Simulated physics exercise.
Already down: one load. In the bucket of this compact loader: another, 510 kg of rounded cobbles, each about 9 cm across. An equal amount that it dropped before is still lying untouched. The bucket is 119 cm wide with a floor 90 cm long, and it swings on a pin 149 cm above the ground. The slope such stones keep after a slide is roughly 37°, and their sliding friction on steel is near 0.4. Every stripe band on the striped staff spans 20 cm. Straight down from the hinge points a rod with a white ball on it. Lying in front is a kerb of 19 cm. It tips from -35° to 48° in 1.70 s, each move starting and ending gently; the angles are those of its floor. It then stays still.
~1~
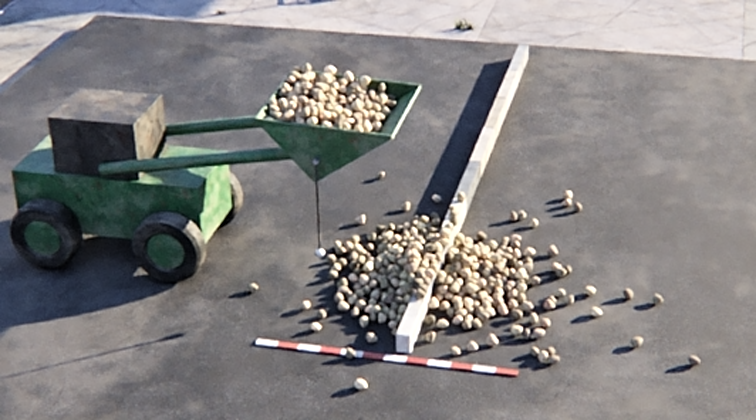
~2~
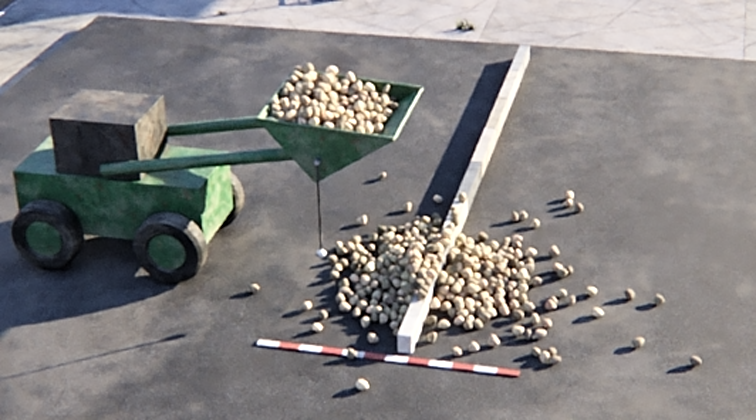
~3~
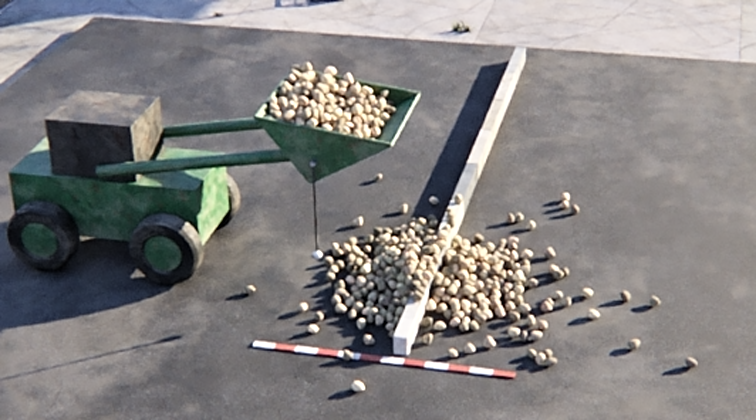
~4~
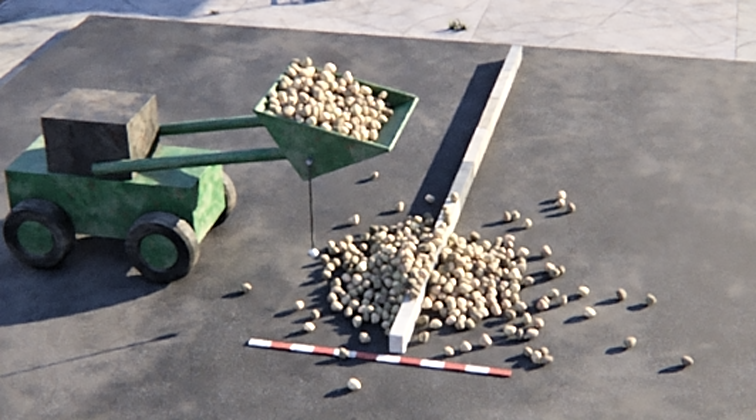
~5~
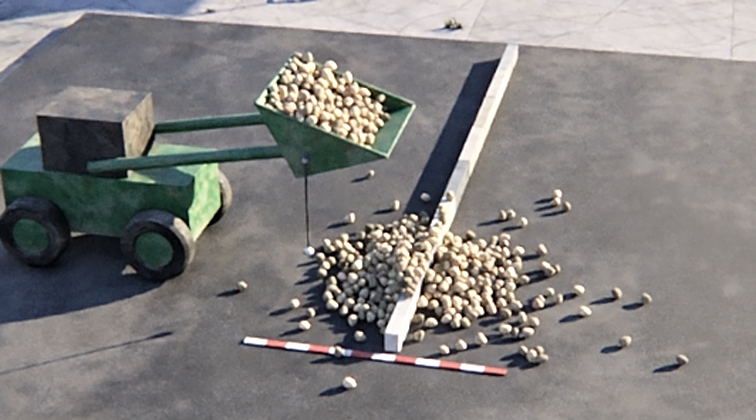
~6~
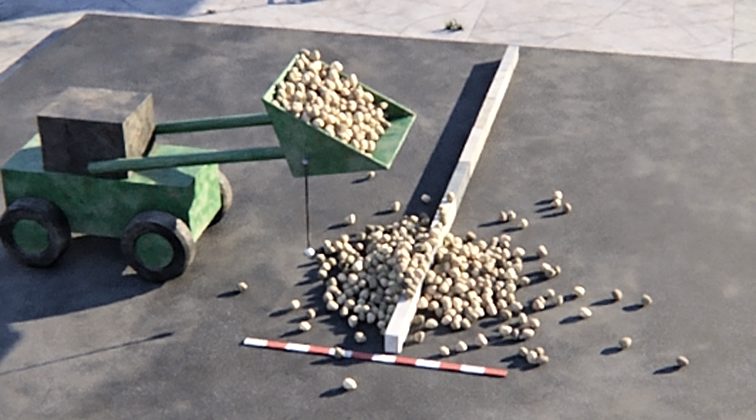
The green loader's raised bucket, heaped with pale round stones, slowly tilted its front edge downward, while the machine stayed parked and the stones already piled across the pale kerb lay still.
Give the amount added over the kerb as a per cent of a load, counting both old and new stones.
About 40 per cent of a load.
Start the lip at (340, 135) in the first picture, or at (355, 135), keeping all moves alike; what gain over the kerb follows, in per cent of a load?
0 % and 5 %.
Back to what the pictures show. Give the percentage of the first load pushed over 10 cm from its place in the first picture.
About 20 %.
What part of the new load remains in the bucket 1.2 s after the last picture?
Held: Around 10 % of the load.
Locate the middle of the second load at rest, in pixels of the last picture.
Centre: Approx. (408, 261).
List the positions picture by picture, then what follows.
Lip at (392, 137), floor tilted -35°, highest stones at (311, 80). The earlier load is highest near (428, 247), 27 cm above ground level, 60 % on this side of the kerb, 40 % over the kerb, in the first picture.
Lip at (394, 139), floor tilted -34°, highest stones at (313, 80), in the second picture.
Lip at (392, 145), floor tilted -30°, highest stones at (305, 79), in the third picture.
Lip at (390, 150), floor tilted -25°, highest stones at (296, 74), in the fourth picture.
Lip at (387, 157), floor tilted -19°, highest stones at (297, 69), in the fifth picture.
Lip at (388, 168), floor tilted -11°, highest stones at (304, 65), in the sixth picture.
Then, 0.7 s after the last picture the floor is at 35°; in per cent of one load, 90 in the bucket, 71 on this side of the kerb, 40 over the kerb; the foremost stones are at (604, 320).
Then, 1.2 s after the last picture the floor is at 48°; in per cent of one load, 11 in the bucket, 131 on this side of the kerb, 58 over the kerb; the foremost stones are at (604, 320).
Then, 1.6 s after the last picture the floor is at 48°; in per cent of one load, 0 in the bucket, 124 on this side of the kerb, 76 over the kerb; the foremost stones are at (604, 320).
Then, 4.3 s after the last picture the floor is at 48°; in per cent of one load, 0 in the bucket, 120 on this side of the kerb, 80 over the kerb; the foremost stones are at (621, 301). Net gain over the kerb, 40.
